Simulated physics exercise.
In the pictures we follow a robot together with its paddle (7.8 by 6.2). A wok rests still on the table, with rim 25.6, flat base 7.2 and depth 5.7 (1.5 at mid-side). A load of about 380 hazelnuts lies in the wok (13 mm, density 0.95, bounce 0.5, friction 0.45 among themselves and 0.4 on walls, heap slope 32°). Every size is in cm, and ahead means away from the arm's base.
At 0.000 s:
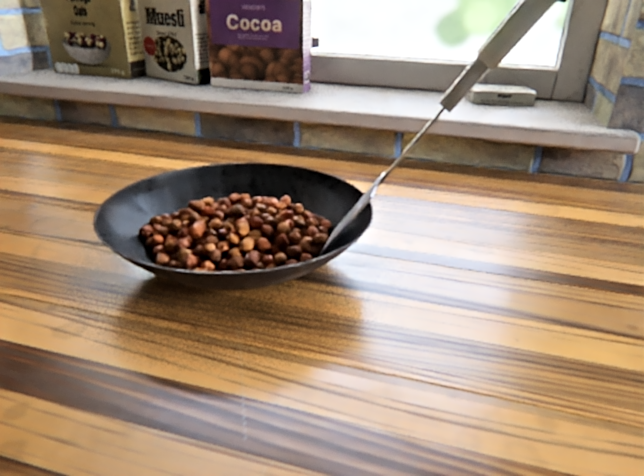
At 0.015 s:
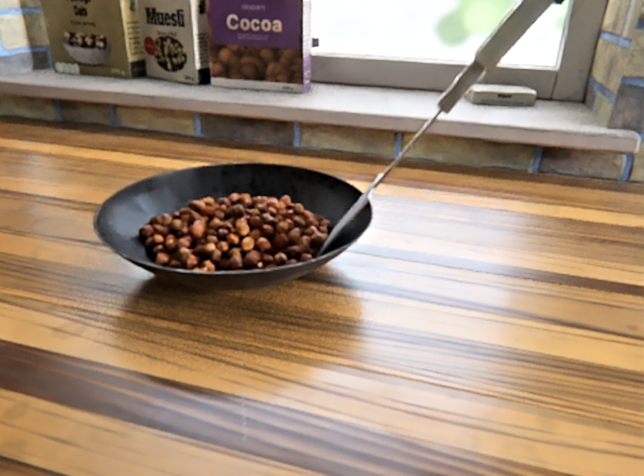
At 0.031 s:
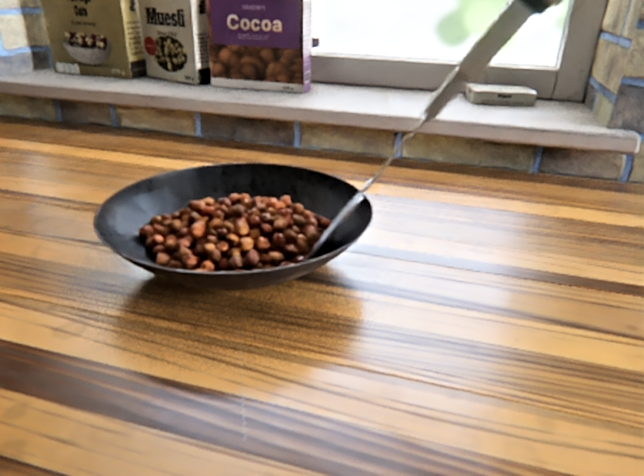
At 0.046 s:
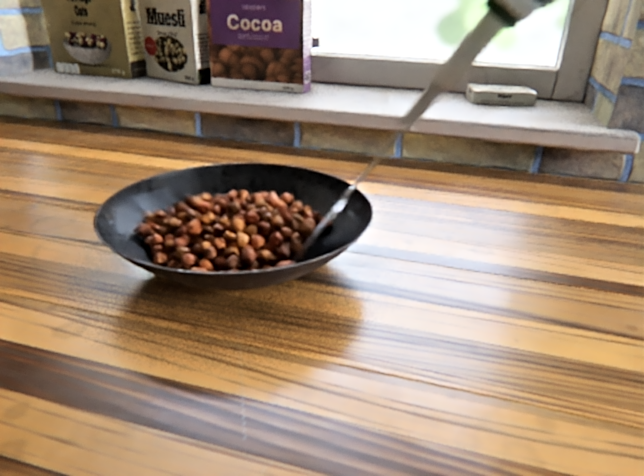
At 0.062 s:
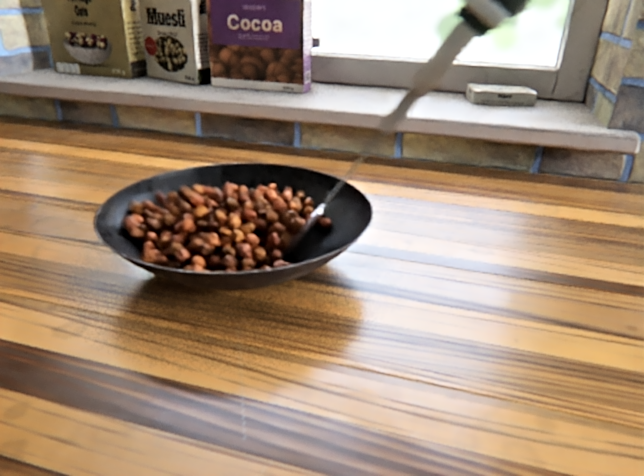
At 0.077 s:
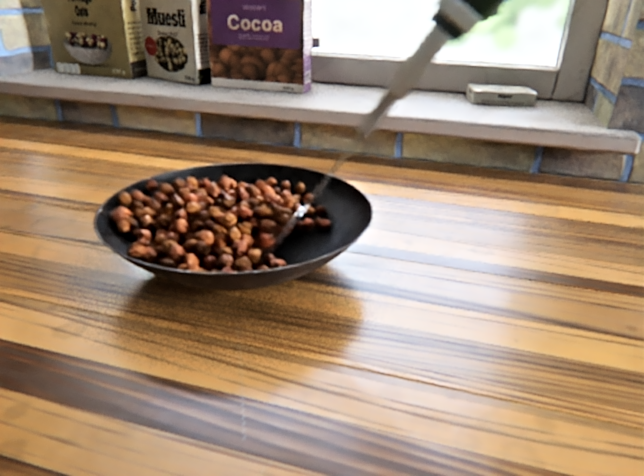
A paddle slides left through the wok, pushing the hazelnuts toward the left side.
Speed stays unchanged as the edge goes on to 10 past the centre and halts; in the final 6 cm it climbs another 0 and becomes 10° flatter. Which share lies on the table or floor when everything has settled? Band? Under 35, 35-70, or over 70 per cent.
35-70 per cent.
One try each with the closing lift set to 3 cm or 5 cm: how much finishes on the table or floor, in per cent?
It comes to around 45 per cent on the first try and around 40 per cent on the second.
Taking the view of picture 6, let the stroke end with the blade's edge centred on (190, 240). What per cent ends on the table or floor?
I'd put it near 15 per cent.
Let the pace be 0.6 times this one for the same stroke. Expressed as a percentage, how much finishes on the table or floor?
30 %.
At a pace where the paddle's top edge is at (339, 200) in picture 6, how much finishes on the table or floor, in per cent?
That share would be some 25 percent.
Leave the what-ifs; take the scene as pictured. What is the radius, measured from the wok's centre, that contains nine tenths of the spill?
I'd estimate close to 55 centimetres.
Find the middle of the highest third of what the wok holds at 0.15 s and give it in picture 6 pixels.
It is centred close to (173, 191).
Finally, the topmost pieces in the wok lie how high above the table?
Peak at rest, approximately 5.5 centimetres.
After 0.11 s, sloping 56°, highest piece 9 above the table; 377 in the wok, 2 on the blade or in flight.
After 0.15 s, sloping 53°, highest piece 9 above the table; 368 in the wok, 11 on the blade or in flight.
After 0.37 s, sloping 46°, highest piece 11 above the table; 203 in the wok, 107 on the table or floor, 69 on the blade or in flight.
After 1.42 s, sloping 46°, highest piece 7 above the table; 203 in the wok, 176 on the table or floor.
At rest, 203 in the wok, 176 on the table or floor. That is 46 % on the table or floor.
